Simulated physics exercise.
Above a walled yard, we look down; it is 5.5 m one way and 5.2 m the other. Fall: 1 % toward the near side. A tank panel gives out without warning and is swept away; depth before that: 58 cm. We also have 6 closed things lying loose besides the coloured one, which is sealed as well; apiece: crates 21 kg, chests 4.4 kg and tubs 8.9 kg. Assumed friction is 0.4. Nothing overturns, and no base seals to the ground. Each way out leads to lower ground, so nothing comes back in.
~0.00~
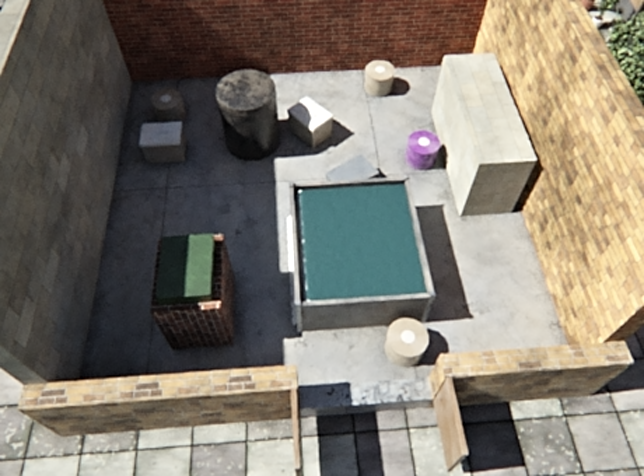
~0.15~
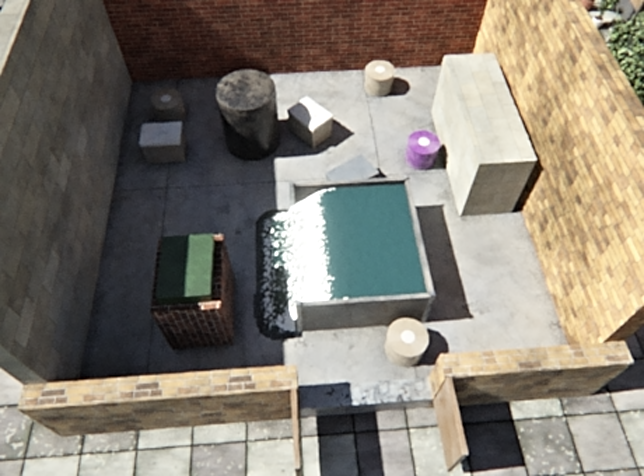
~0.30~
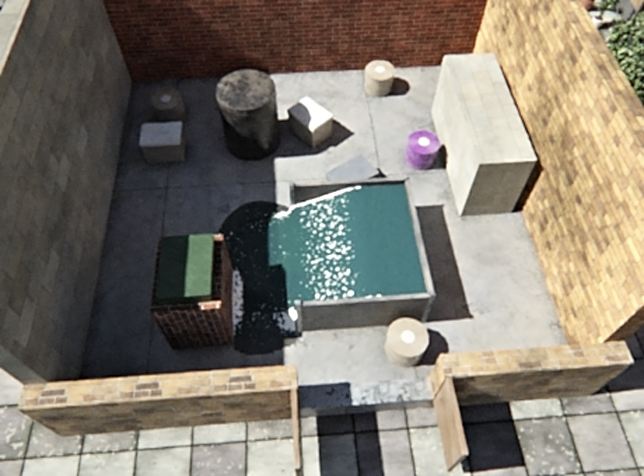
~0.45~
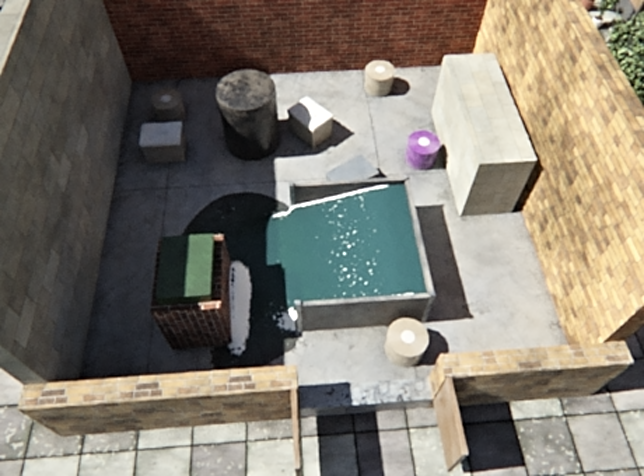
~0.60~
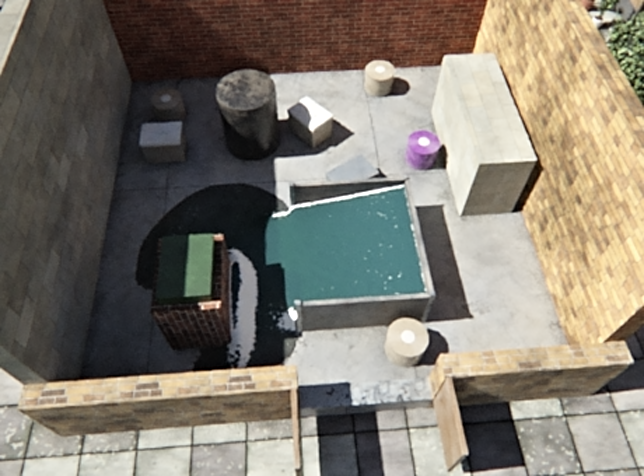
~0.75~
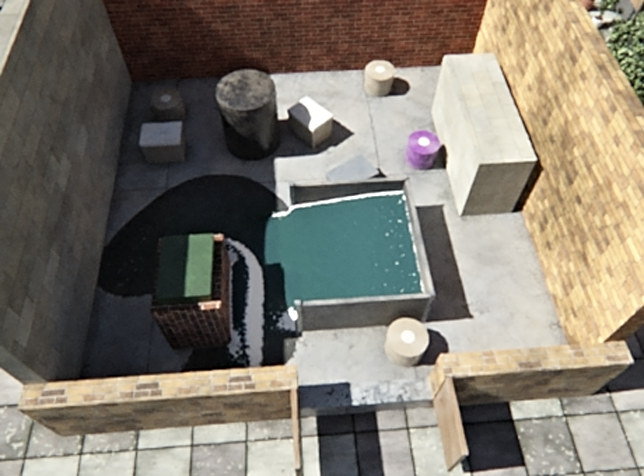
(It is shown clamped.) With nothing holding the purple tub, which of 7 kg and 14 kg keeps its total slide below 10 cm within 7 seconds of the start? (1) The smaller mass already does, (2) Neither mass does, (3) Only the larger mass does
Answer: 3.
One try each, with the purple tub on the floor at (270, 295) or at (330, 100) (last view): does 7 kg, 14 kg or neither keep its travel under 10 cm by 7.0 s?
One by one: No mass suffices; no mass suffices.
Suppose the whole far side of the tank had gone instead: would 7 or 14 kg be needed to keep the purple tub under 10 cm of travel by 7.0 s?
Answer: Neither of them.
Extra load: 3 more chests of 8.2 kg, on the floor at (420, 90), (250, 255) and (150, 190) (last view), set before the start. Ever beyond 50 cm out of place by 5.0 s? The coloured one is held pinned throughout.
Within it, beyond it, beyond it.
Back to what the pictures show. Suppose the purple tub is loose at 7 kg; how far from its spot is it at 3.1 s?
About 0 cm off its spot.
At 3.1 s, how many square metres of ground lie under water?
I'd estimate close to 16 m2.
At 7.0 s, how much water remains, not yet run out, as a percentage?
92 %.
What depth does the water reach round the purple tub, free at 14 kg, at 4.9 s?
Something like 0 centimetres.
After 1.4 s the purple tub would be 0 cm from its start with 7 kg and 0 cm from its start with 14 kg; 0 cm of water round it then.
After 3.1 s the purple tub would be 0 cm from its start with 7 kg and 0 cm from its start with 14 kg; 0 cm of water round it then.
After 4.9 s the purple tub would be 0 cm from its start with 7 kg and 0 cm from its start with 14 kg; 0 cm of water round it then.
After 7.0 s the purple tub would be 43 cm from its start with 7 kg and 0 cm from its start with 14 kg; 4 cm of water round it then.
